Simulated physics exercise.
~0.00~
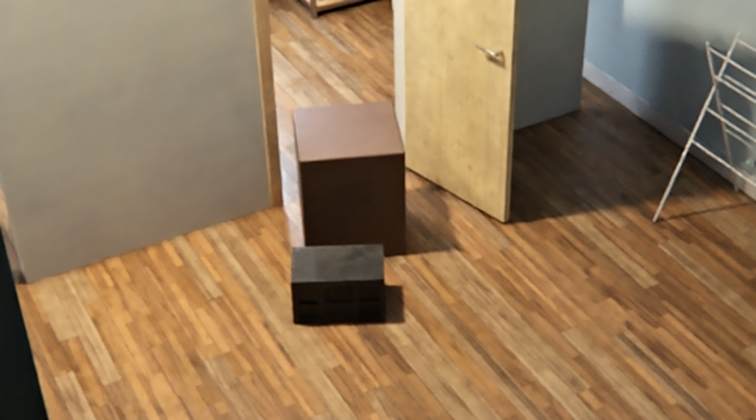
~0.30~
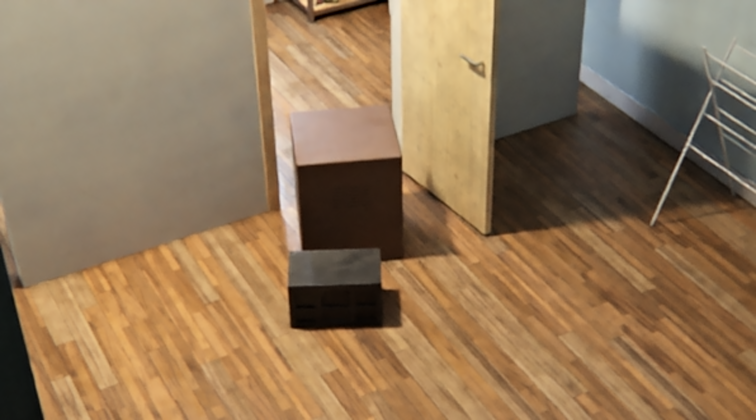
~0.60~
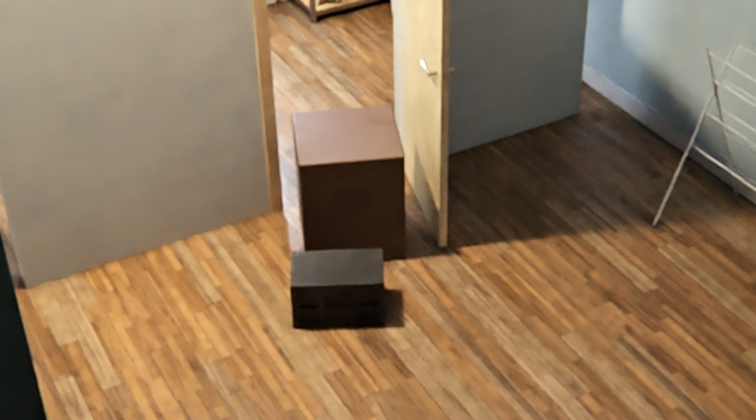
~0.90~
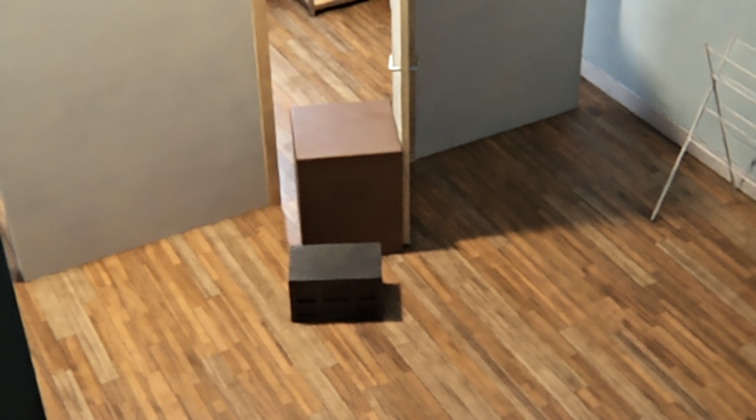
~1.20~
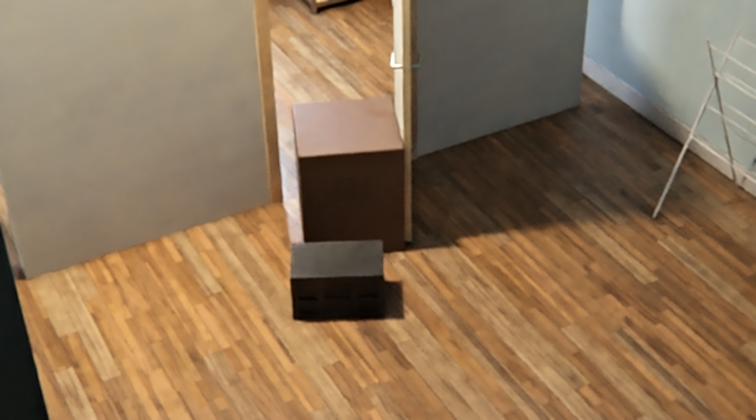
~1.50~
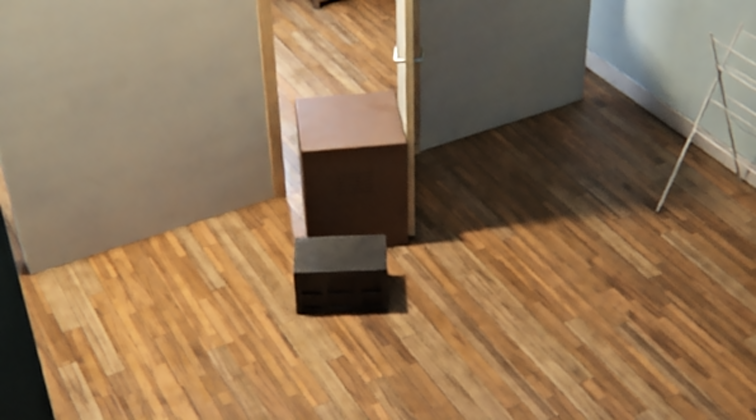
To begin with, a pale wooden door stands wide open beside a brown box-shaped appliance in a doorway, with a small black crate in front of it and a white rack at the right. The door starts swinging leftward toward the appliance, with nobody in sight. It keeps turning until its face narrows to a thin edge, uncovering more of the grey wall behind. The door then comes to rest close against the right side of the brown appliance. It stays there, still partly open, while the appliance and crate remain unmoved on the wooden floor.
